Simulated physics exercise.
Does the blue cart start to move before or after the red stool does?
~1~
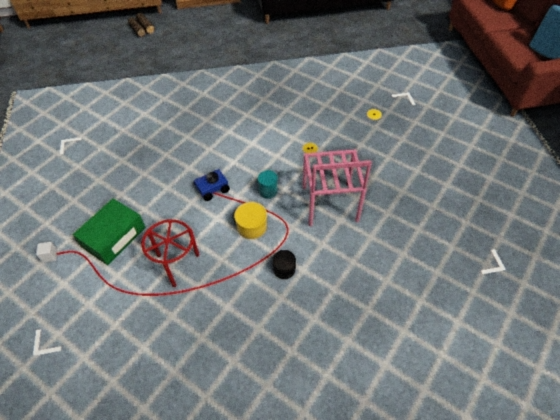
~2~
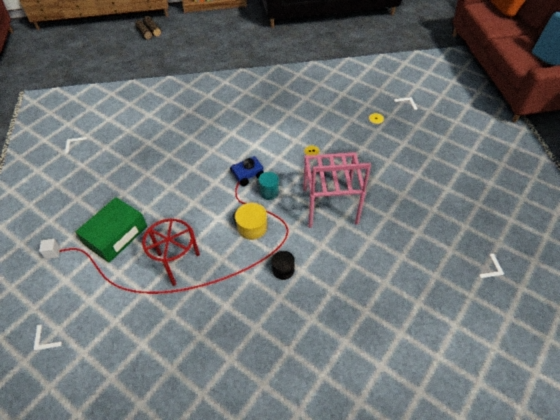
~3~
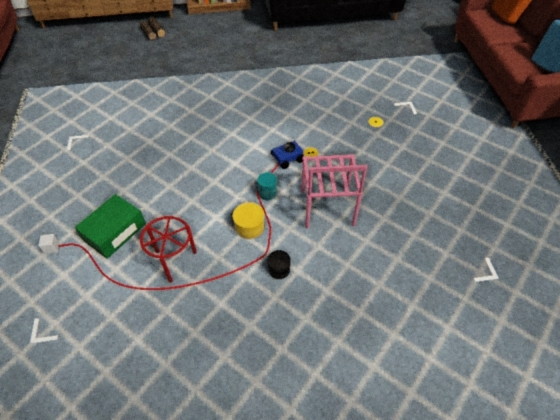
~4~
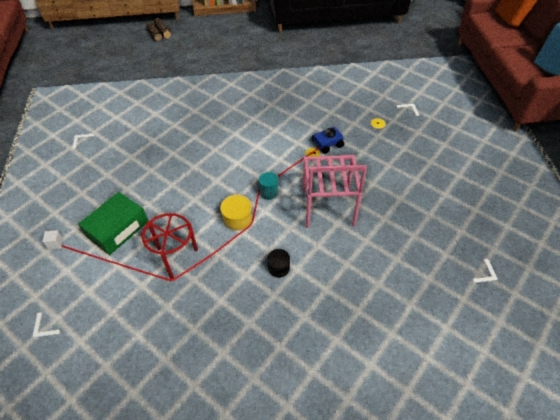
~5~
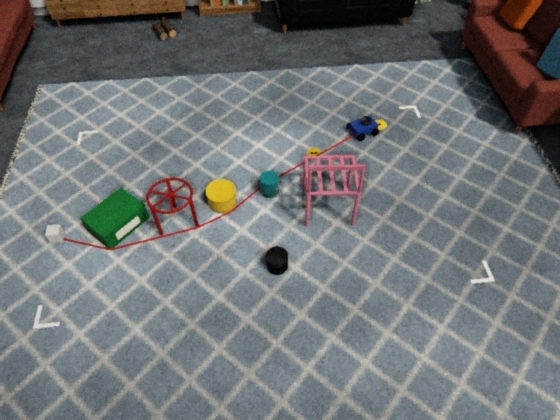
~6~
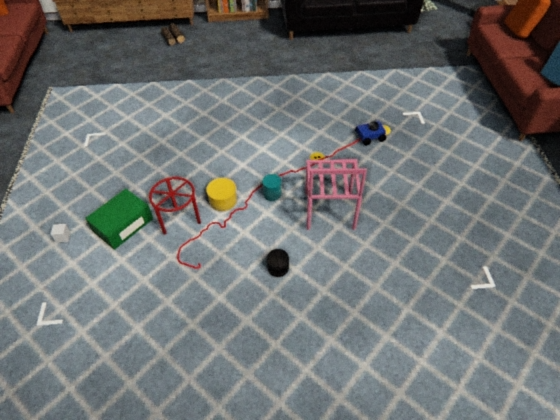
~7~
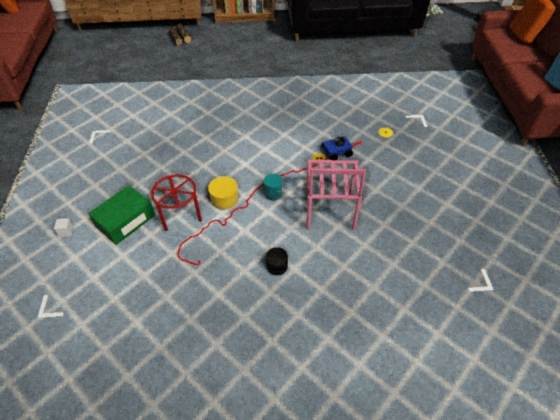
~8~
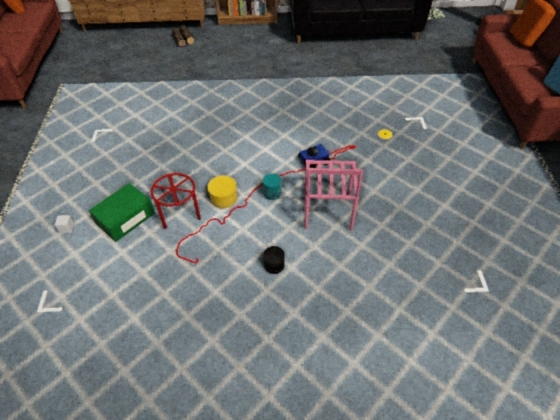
The blue cart starts to move before the red stool. It is already well on its way across the rug when the stool shifts.
